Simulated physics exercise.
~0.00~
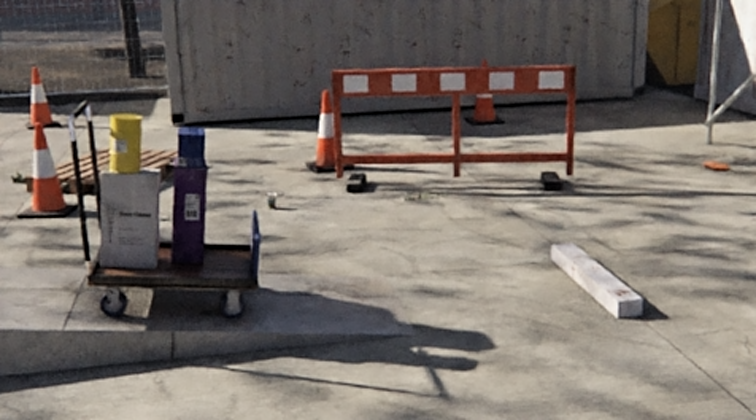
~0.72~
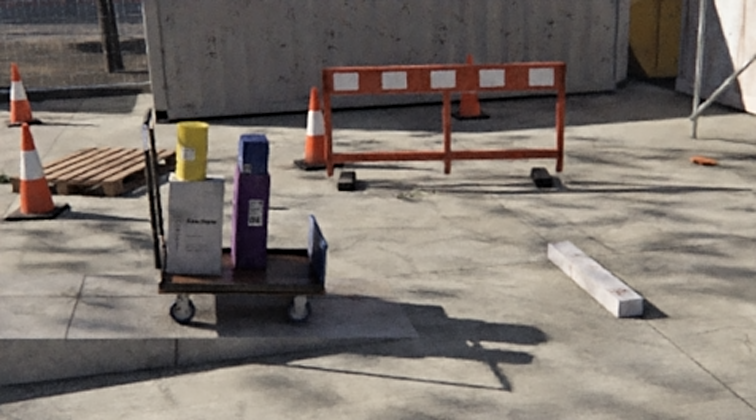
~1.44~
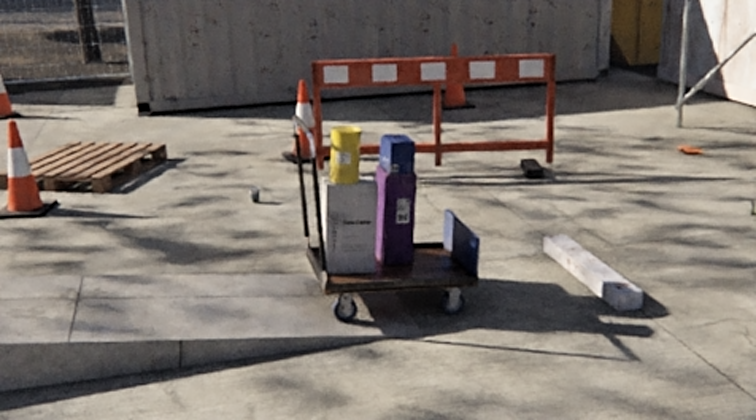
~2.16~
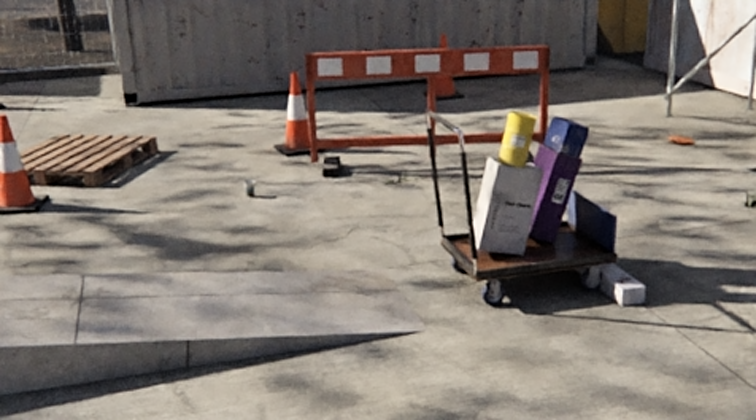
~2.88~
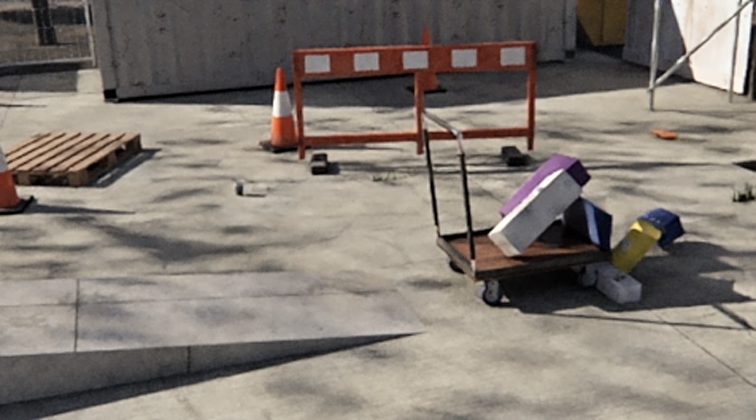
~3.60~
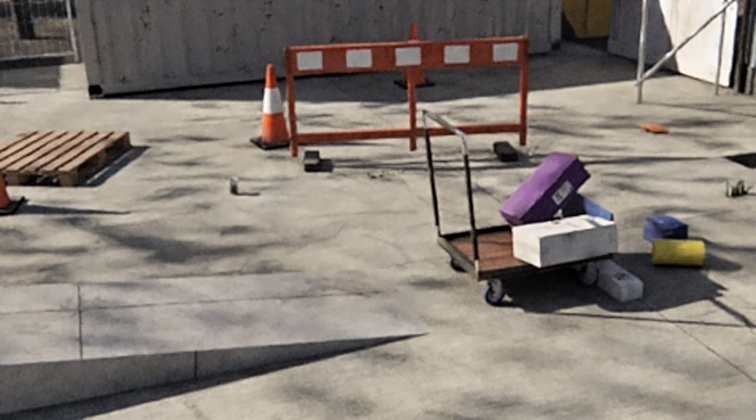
A flatbed trolley stands at the left of a sunlit concrete yard, seen from slightly above, with a pale container wall, an orange and white barrier, traffic cones and a wooden pallet behind it. It carries a white box topped by a yellow canister and a purple box topped by a blue box. With nobody holding it, the trolley rolls right to a pale kerb block and stops, and its load tips forward. The canister and blue box tumble to the ground beyond, while the white box topples onto its side and the purple box ends slanted on the deck.
